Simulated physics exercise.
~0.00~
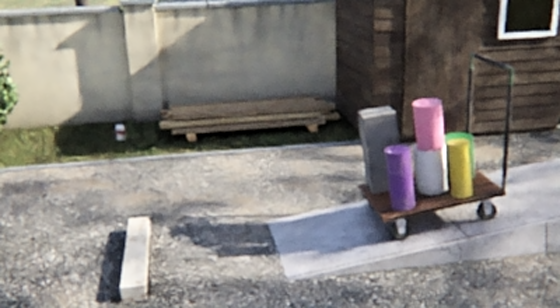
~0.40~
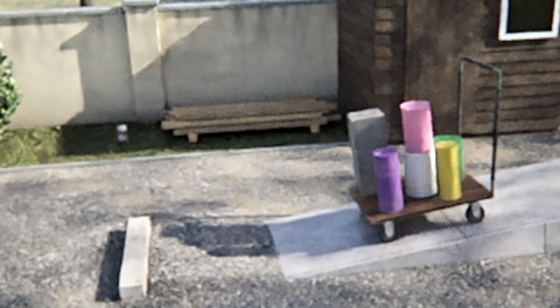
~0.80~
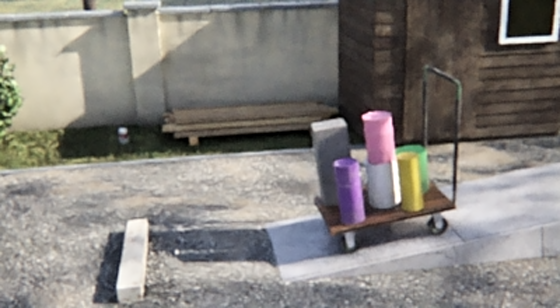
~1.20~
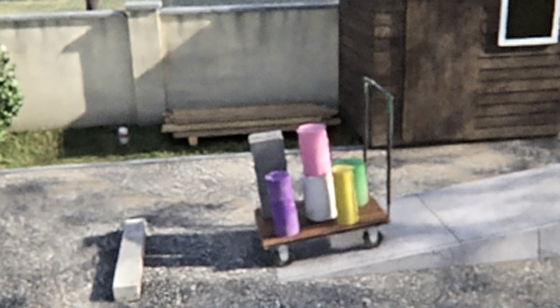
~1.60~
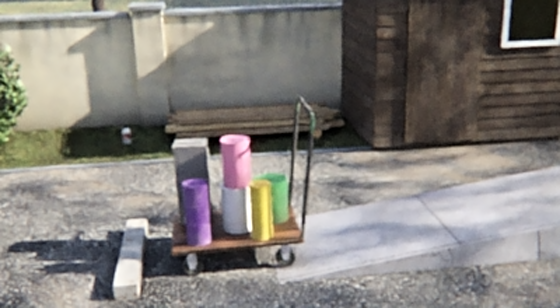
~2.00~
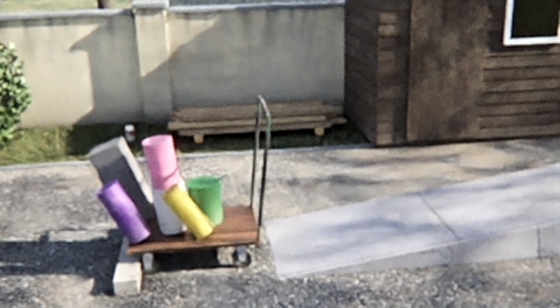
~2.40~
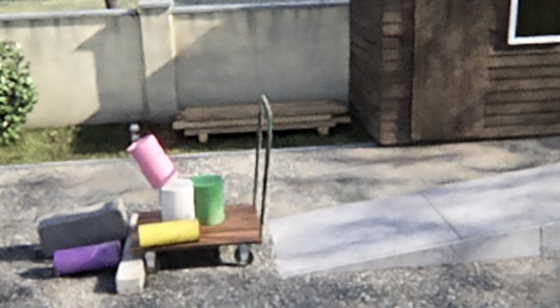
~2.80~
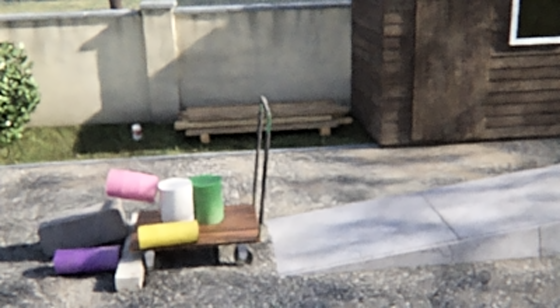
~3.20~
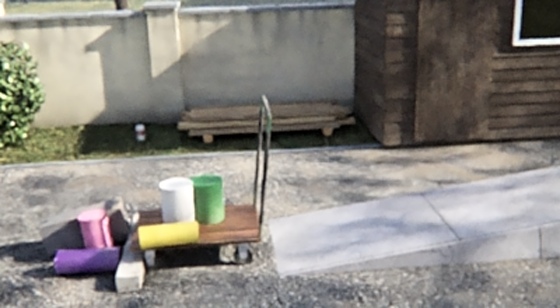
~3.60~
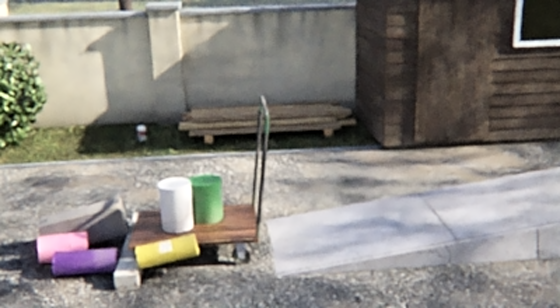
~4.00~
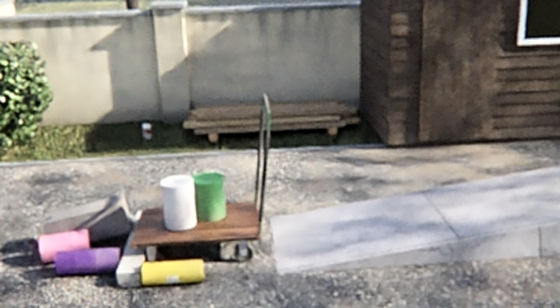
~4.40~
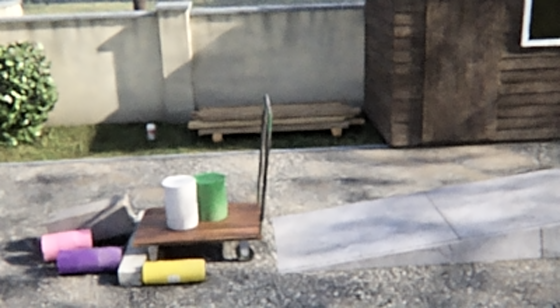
The footage shows a loaded trolley rolling left down a ramp and stopping at a kerb, where its load tips; the grey box and purple canister fall off, then the pink and yellow canisters, leaving the white and green pails upright on the deck.
